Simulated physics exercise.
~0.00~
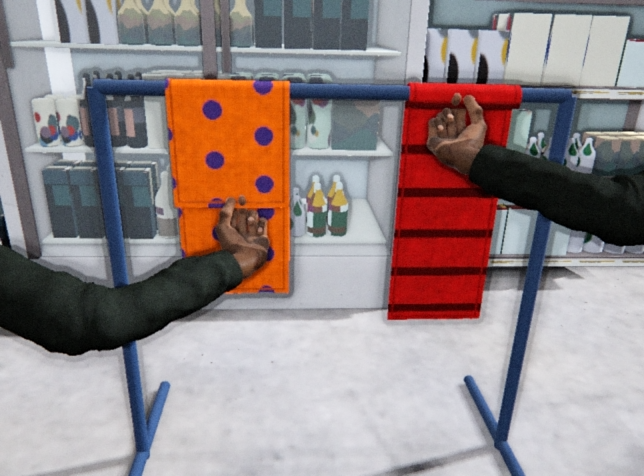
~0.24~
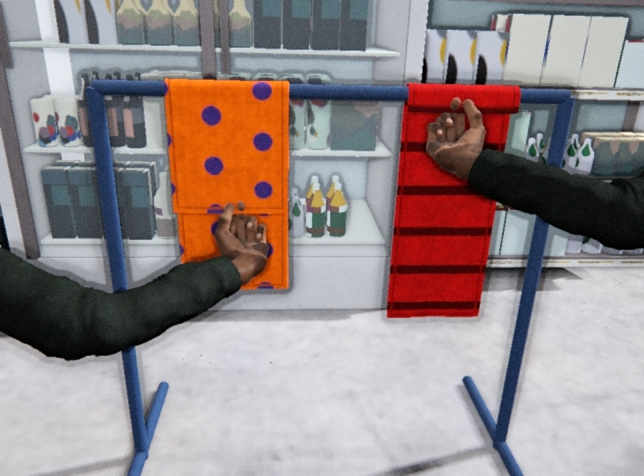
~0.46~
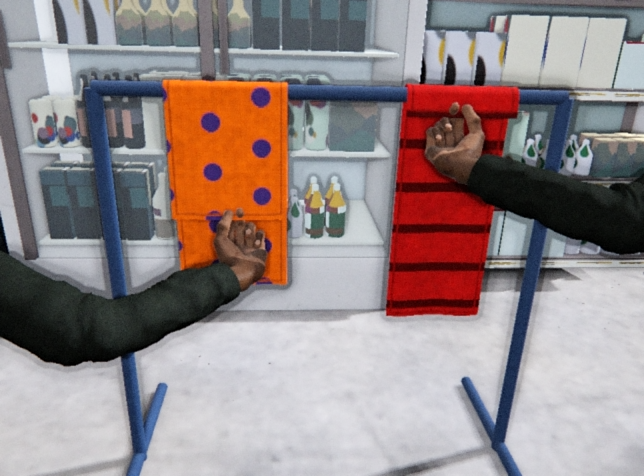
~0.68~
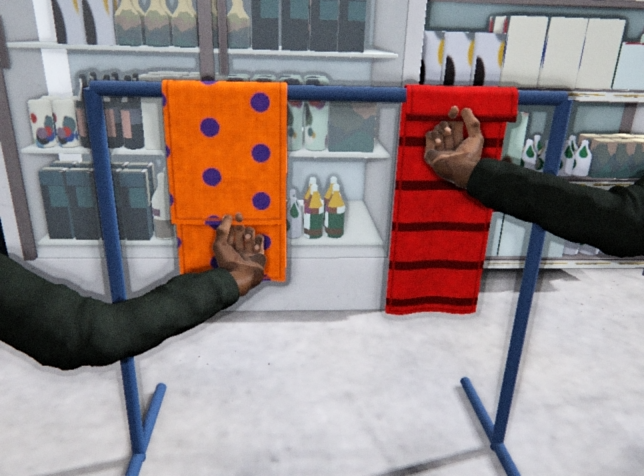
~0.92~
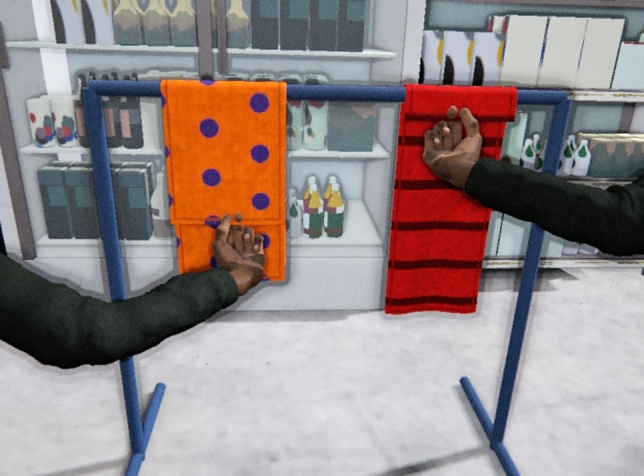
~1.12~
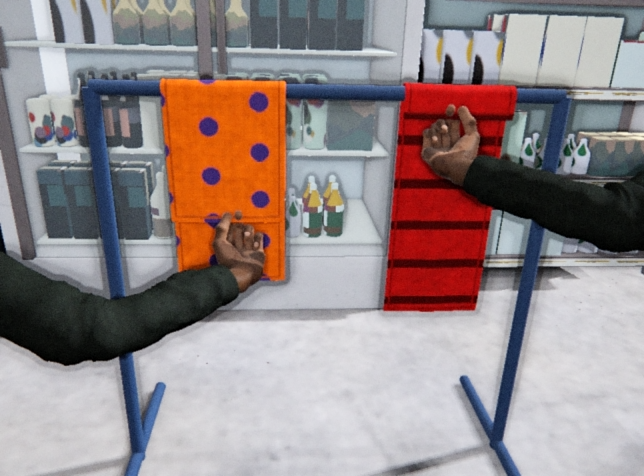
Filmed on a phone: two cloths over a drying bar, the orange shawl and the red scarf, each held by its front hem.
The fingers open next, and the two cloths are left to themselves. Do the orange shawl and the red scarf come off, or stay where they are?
Result: The orange shawl stays where it is, the red scarf comes off.
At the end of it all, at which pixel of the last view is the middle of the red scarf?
It finishes at (414, 443).
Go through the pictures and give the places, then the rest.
The first frame shows shawl front hem (261, 201), back hem (263, 287); scarf front hem (438, 100), back hem (411, 314).
The second frame shows shawl front hem (260, 207); scarf front hem (437, 104).
The third frame shows shawl front hem (259, 213); scarf front hem (436, 110).
The fourth frame shows shawl front hem (258, 218); scarf front hem (435, 113).
The fifth frame shows shawl front hem (257, 218); scarf front hem (433, 113).
The sixth frame shows shawl front hem (257, 216), back hem (259, 275), front over half the back; scarf front hem (432, 112), back hem (408, 306), front far shorter than the back.
After 1.56 s, shawl still hanging; scarf clear of the rail and dropping near (421, 378).
After 1.82 s, shawl still hanging; scarf in a heap on the floor near (414, 441).
At rest, shawl still hanging; scarf in a heap on the floor near (414, 443). The orange shawl keeps its place and the red scarf slides off.
